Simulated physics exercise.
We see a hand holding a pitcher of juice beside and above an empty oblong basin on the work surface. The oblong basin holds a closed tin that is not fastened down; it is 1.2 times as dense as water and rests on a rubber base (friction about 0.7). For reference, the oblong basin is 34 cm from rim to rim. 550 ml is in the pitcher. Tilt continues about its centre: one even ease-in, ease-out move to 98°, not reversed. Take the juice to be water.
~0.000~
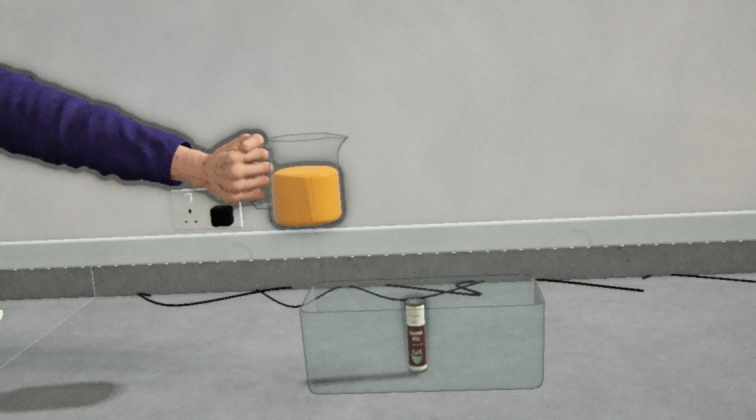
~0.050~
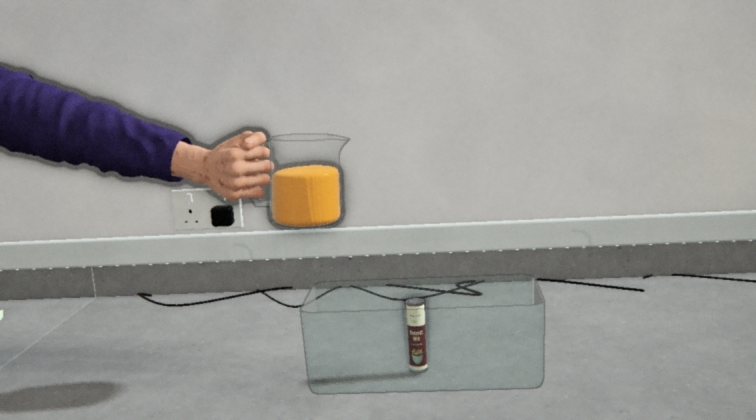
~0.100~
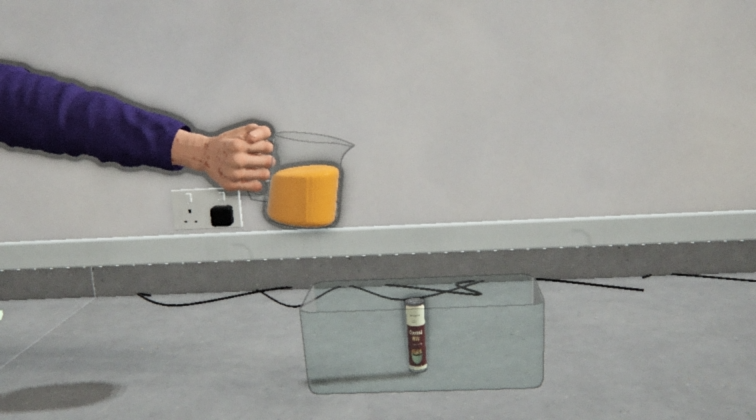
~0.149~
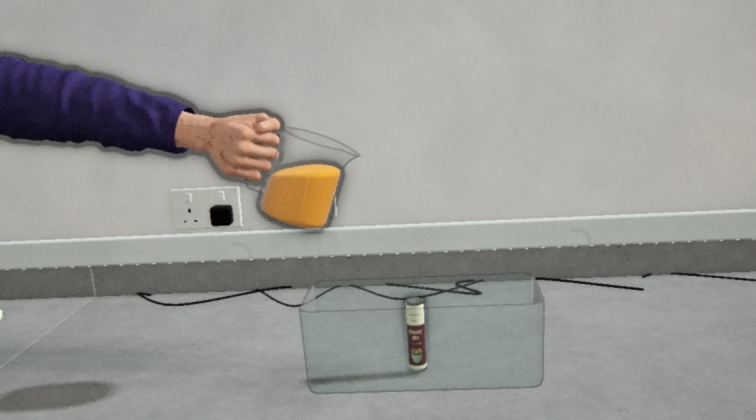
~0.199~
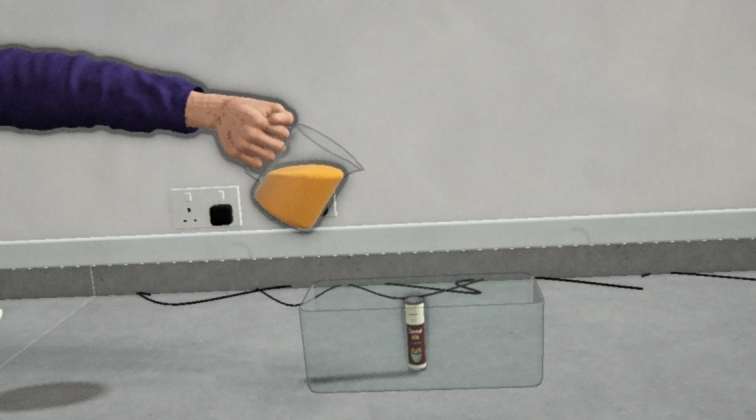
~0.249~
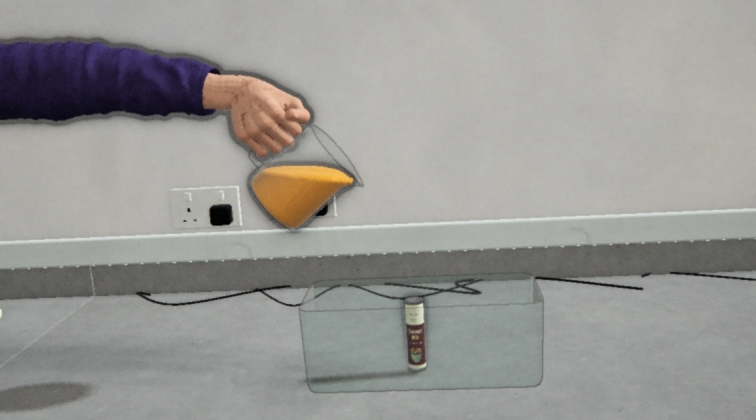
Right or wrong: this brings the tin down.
Right, the tin comes down.
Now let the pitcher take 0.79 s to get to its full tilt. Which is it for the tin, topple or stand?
Outcome - the tin ends up overturned.
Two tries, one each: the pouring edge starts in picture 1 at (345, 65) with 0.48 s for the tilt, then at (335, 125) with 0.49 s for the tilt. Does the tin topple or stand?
The tin stays vertical the first time and overturns the second time.
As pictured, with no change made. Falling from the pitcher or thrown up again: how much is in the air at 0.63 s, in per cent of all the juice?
About 26 per cent.
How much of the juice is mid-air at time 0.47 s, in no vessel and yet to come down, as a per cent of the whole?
Near 28 per cent at that moment.
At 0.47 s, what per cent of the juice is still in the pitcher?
Around 68 in a hundred.
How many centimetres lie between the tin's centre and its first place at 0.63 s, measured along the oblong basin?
Measured centre to centre, about 3 cm.
Then, 0.47 s in, the tilt is 98° and 67 per cent is still to pour; the tin stands where it began.
Then, 0.63 s in, the tilt is 98° and 29 per cent is still to pour; the tin stands 3 cm from where it began.
Then, 0.80 s in, the tilt is 98° and 13 per cent is still to pour; the tin leans 47°.
Then, 0.98 s in, the tilt is 98° and 6 per cent is still to pour; the tin lies on its side.
Finally, the tin lies on its side.
